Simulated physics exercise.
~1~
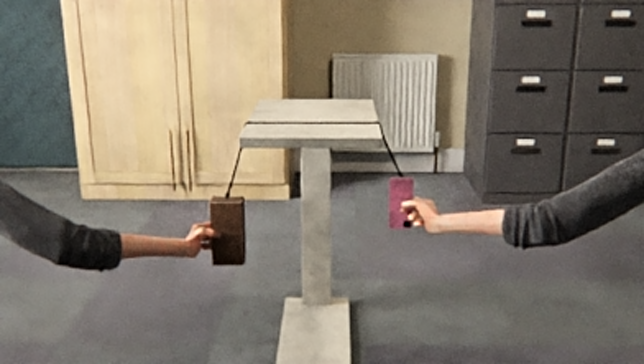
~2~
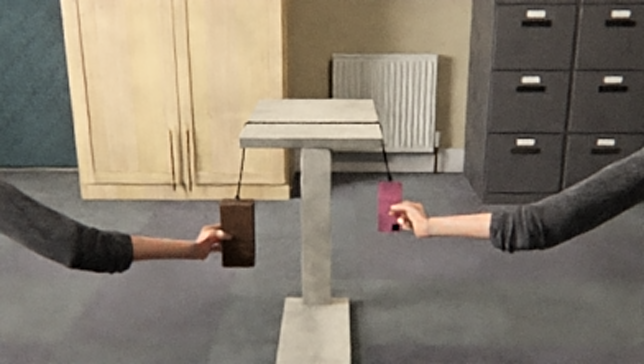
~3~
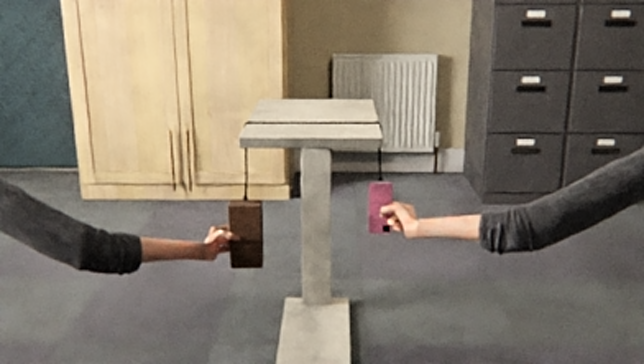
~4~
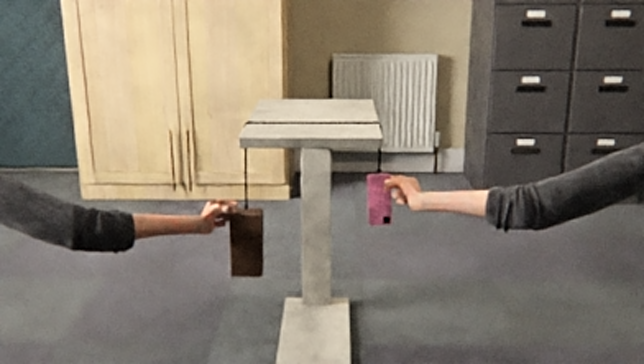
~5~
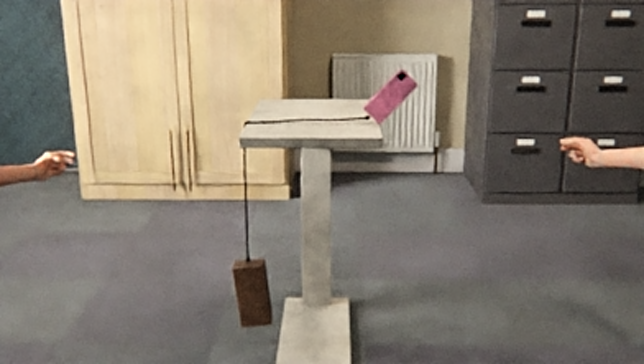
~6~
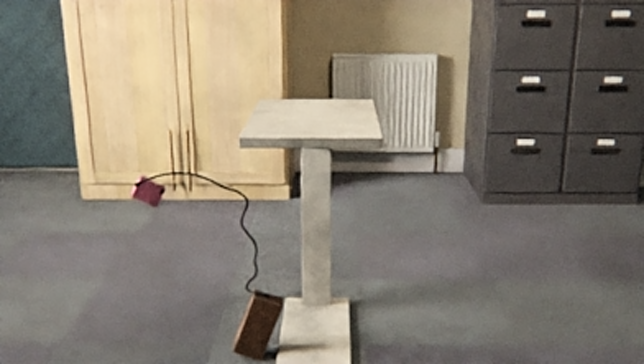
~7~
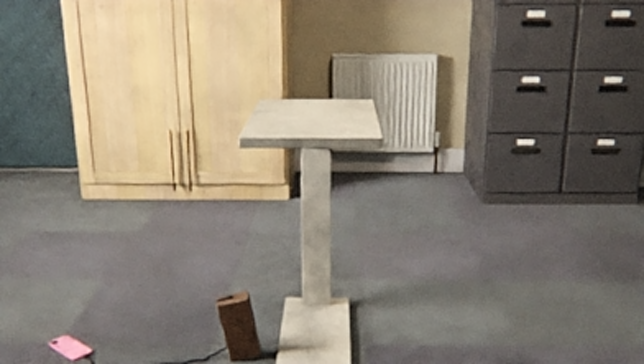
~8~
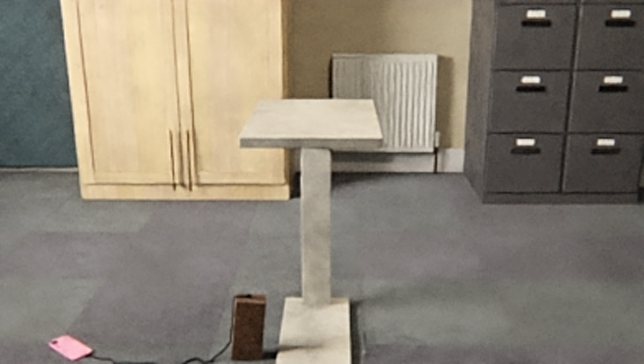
In an office, two hands releasing a brick and pink phone joined by a shoelace over a stand, both dropping left to the floor.
